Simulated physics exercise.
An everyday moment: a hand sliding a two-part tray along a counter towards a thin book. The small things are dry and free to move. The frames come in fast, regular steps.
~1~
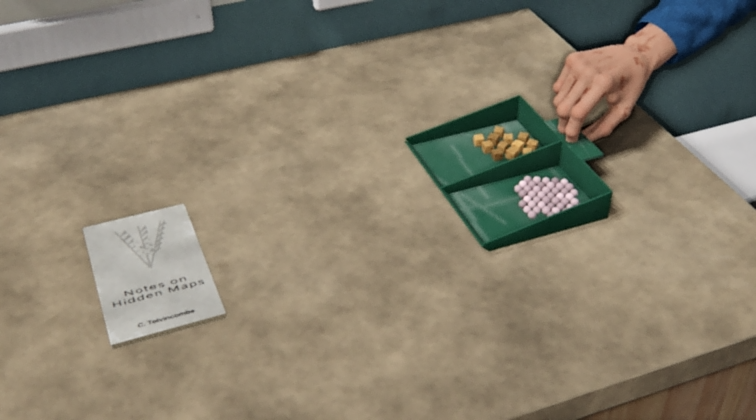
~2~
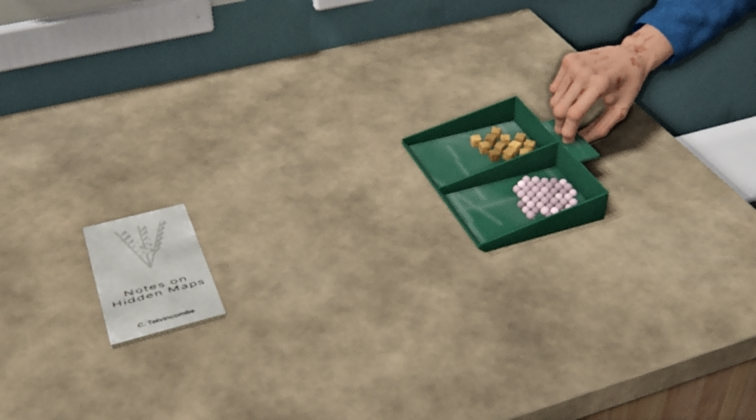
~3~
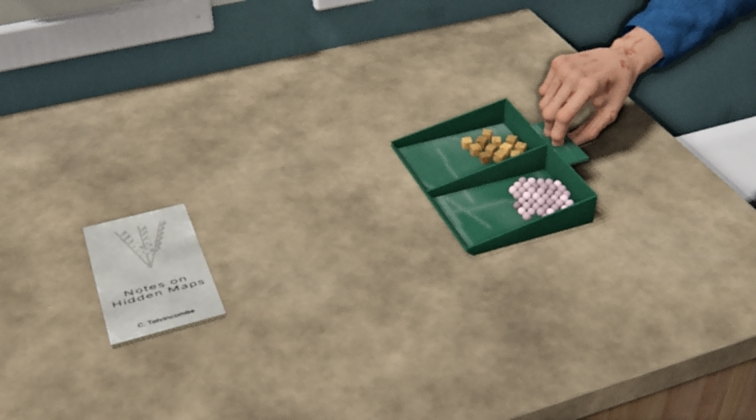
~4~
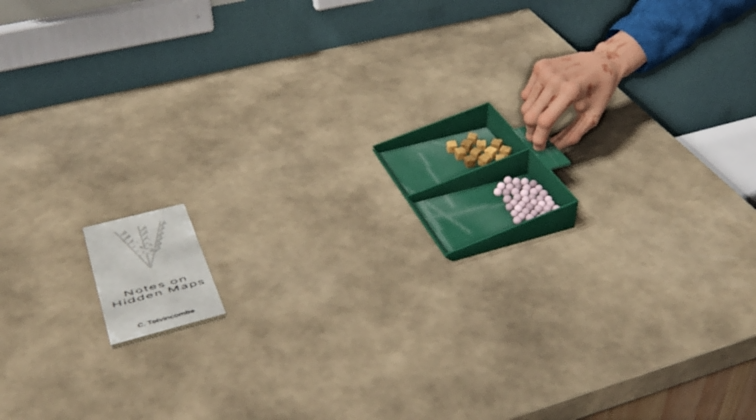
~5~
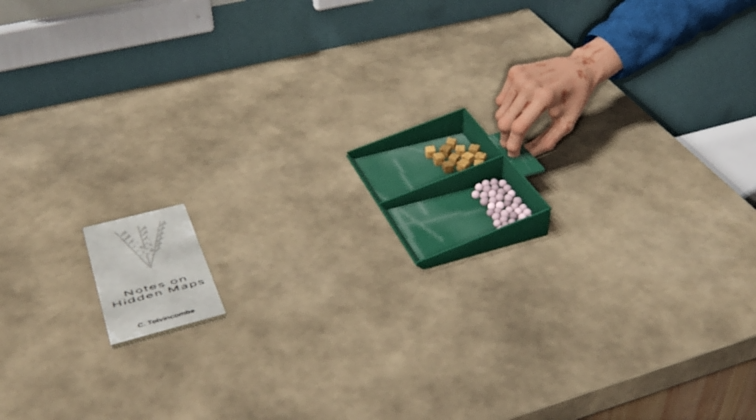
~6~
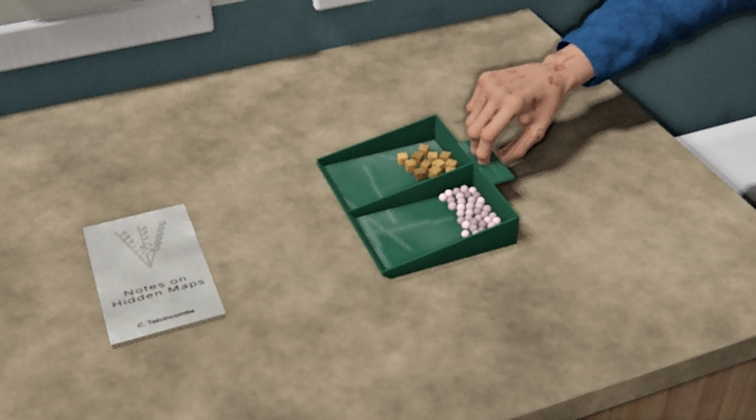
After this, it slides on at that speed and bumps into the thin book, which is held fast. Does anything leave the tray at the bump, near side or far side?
The front lot loses pieces over the front; the back lot remains inside.
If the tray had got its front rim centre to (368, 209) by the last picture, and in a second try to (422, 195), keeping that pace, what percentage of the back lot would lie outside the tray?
First some 0, then 0 per cent.
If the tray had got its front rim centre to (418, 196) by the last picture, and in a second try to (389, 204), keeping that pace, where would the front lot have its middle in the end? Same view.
At about (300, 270), and at (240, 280).
Then, 0.12 s past the last view, tray still sliding, front rim near (275, 233); front lot all inside; back lot all inside.
Then, 0.33 s past the last view, tray stopped at the thin book; front lot all inside, moved towards the front rim; back lot all inside, moved towards the front rim.
Then, 0.54 s past the last view, tray stopped at the thin book; front lot about a quarter out of the tray; back lot all inside, moved towards the front rim.
Finally, tray stopped at the thin book; front lot about a quarter out of the tray; back lot all inside, moved towards the front rim.
